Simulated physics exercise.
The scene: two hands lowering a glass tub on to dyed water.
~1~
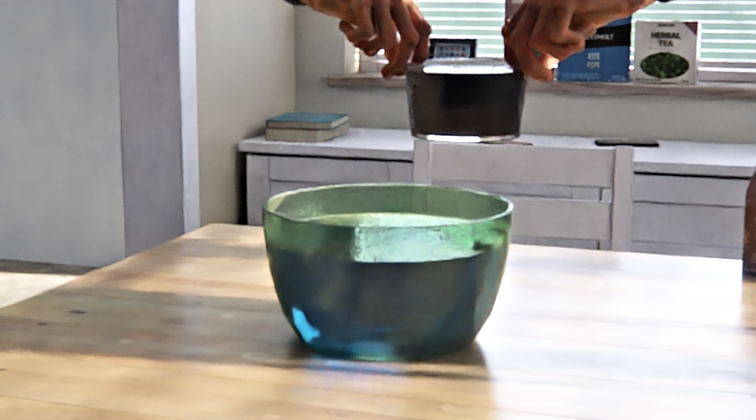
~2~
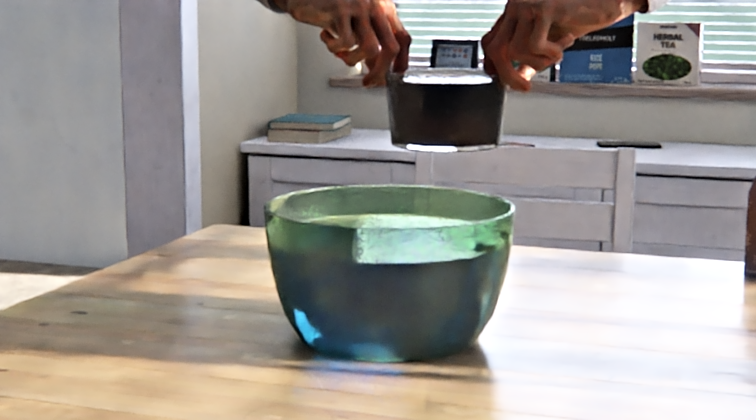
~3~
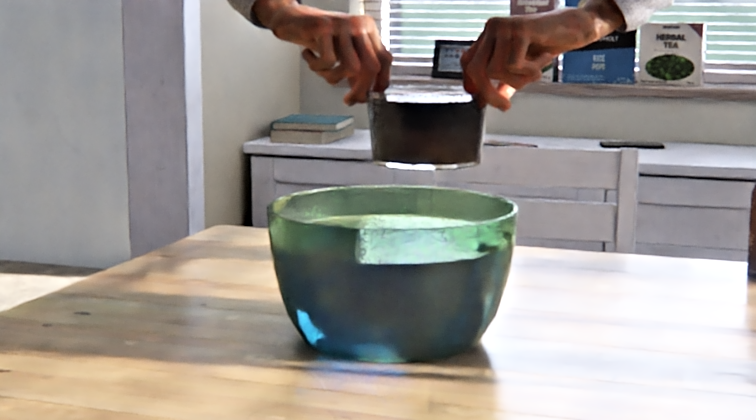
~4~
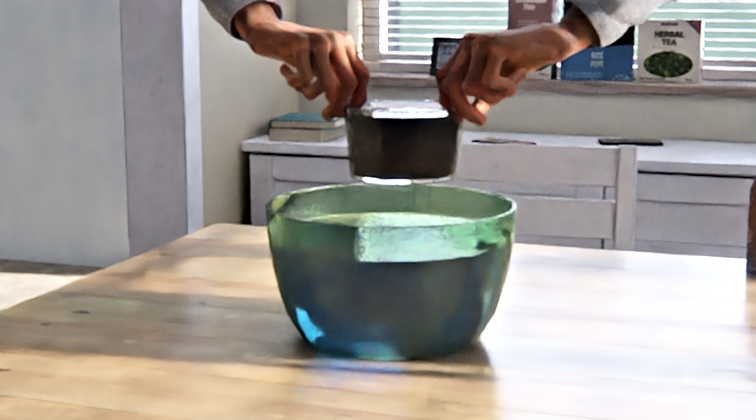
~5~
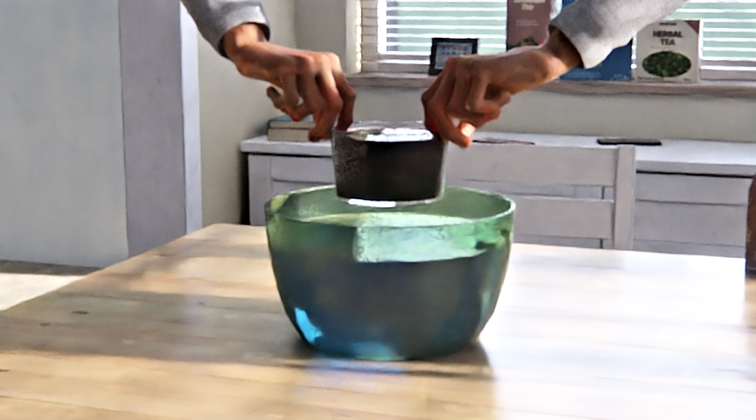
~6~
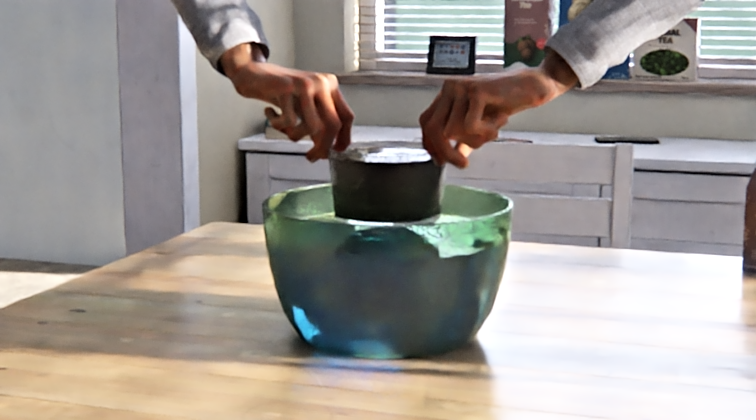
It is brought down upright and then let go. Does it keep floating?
It fails to stay up.
A moment on, the tub dips into the dyed water.
Further on, dyed water pours in over its rim.
When it is over, the tub lies on the bottom.
